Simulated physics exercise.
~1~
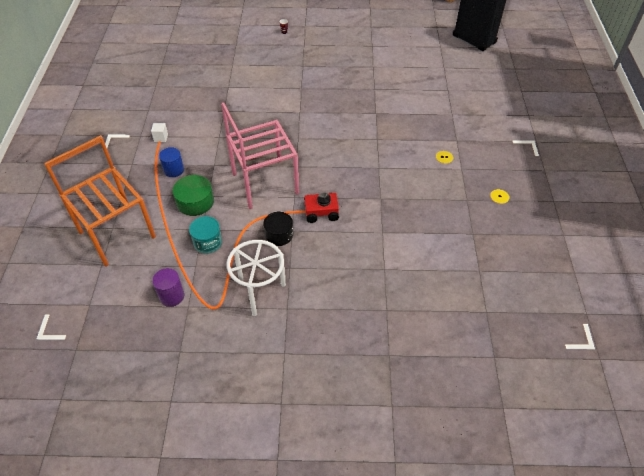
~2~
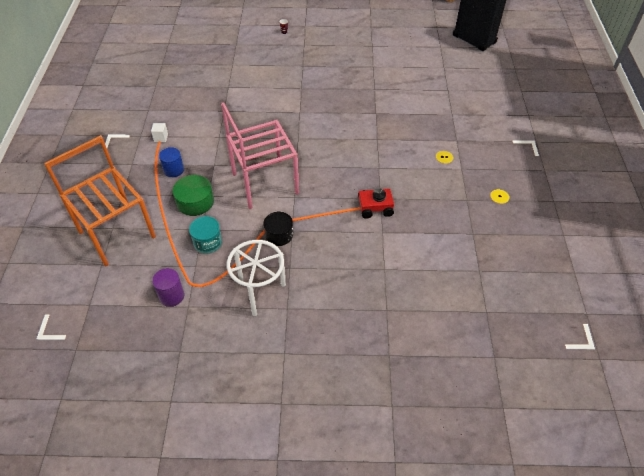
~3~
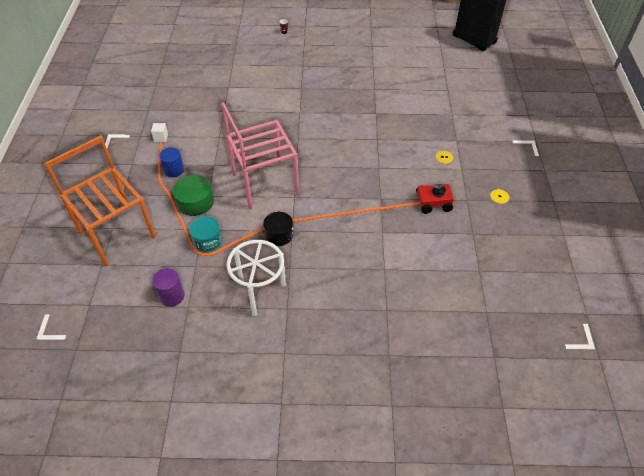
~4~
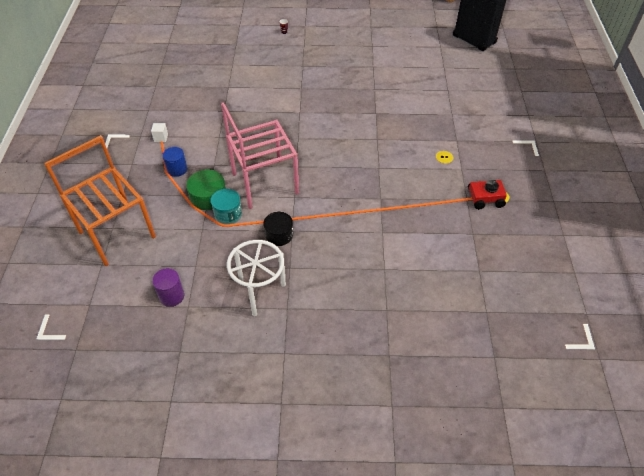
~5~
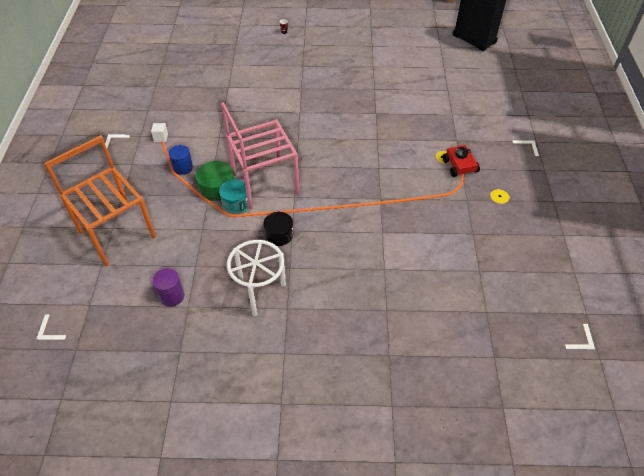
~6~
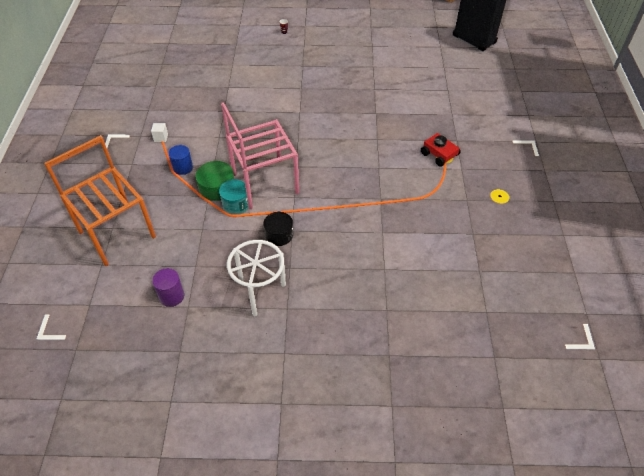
On a tiled hallway floor, a small red cart pulled an orange line rightward among chairs, a white stool and tubs, dragging the teal bucket and green tub and nudging the blue one, then turned back up-left and stopped at the other yellow mark.
